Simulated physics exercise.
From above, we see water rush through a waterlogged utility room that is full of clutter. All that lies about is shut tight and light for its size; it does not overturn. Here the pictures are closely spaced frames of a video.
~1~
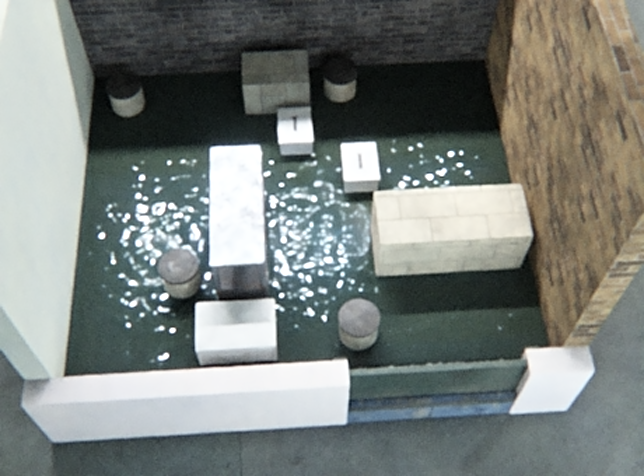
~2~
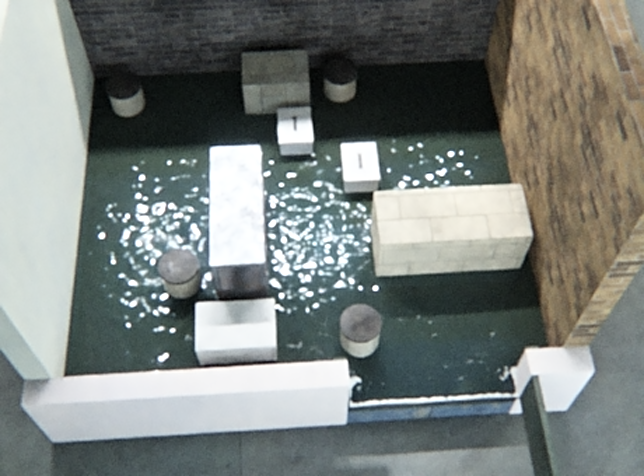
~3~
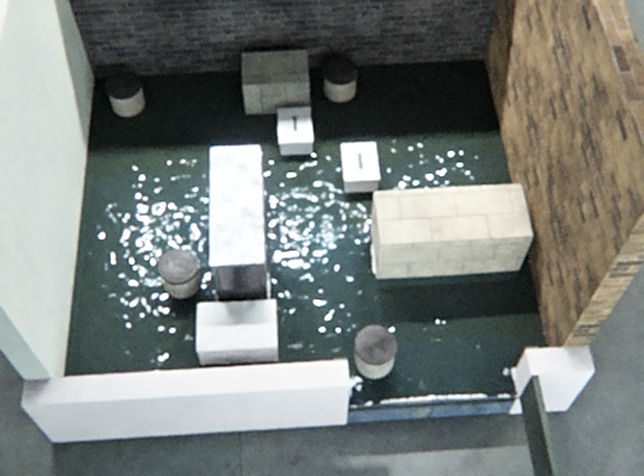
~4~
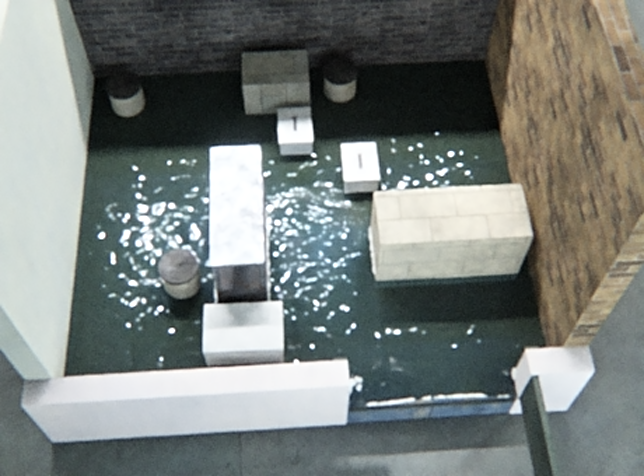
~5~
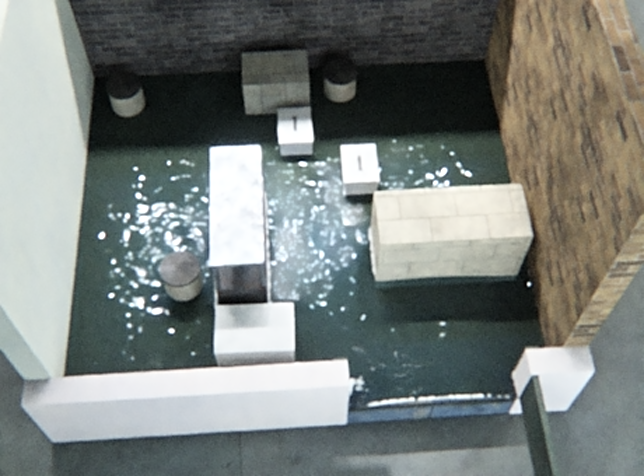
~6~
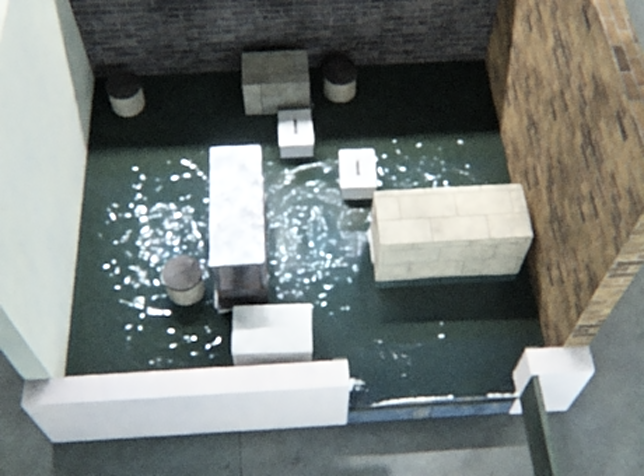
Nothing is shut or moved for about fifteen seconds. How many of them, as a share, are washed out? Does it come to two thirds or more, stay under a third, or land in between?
By the look of it, the outflow takes two thirds or a larger part of the stuff.
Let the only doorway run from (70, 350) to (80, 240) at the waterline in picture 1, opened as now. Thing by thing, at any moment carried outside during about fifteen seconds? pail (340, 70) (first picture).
My call: Inside.
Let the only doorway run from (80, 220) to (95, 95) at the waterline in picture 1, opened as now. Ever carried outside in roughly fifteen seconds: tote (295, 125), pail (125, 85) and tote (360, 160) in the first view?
Outcome by item: Exited / exited / exited.
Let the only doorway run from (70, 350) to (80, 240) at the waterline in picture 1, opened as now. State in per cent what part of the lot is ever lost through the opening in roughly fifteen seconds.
That comes out at 90 in a hundred.
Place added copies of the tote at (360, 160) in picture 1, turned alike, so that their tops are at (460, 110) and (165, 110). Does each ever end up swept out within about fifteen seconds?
In order: Never leaves, then never leaves.
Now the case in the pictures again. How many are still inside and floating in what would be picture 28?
In total, 2.
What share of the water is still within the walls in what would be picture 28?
Looks like about 56 per cent of the water.
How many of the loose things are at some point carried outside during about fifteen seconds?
So the number is 5.
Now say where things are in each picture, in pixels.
In the first picture, a crate at (235, 324), afloat; a tote at (360, 161) floats; 0 of 7 have shifted.
In the second picture, a crate at (235, 324) floats; a tote at (360, 161) floats; 0 of 7 have shifted.
In the third picture, a crate at (237, 325) floats; a tote at (360, 161), afloat; 1 of 7 have shifted.
In the fourth picture, a crate at (243, 326) floats, close to its start; a tote at (360, 162), afloat; 2 of 7 have shifted.
In the fifth picture, a crate at (254, 328), afloat, close to its start; a tote at (360, 163), afloat; 2 of 7 have shifted.
In the sixth picture, a crate at (272, 329), afloat, close to its start; a tote at (358, 168) floats, close to its start; 4 of 7 have shifted.
A moment on, 1 of 7 are out; 6 afloat.
Next, 4 of 7 are out; 3 afloat.
Later, 5 of 7 are out; 2 afloat.
In the end, 5 of 7 are out; 2 afloat.
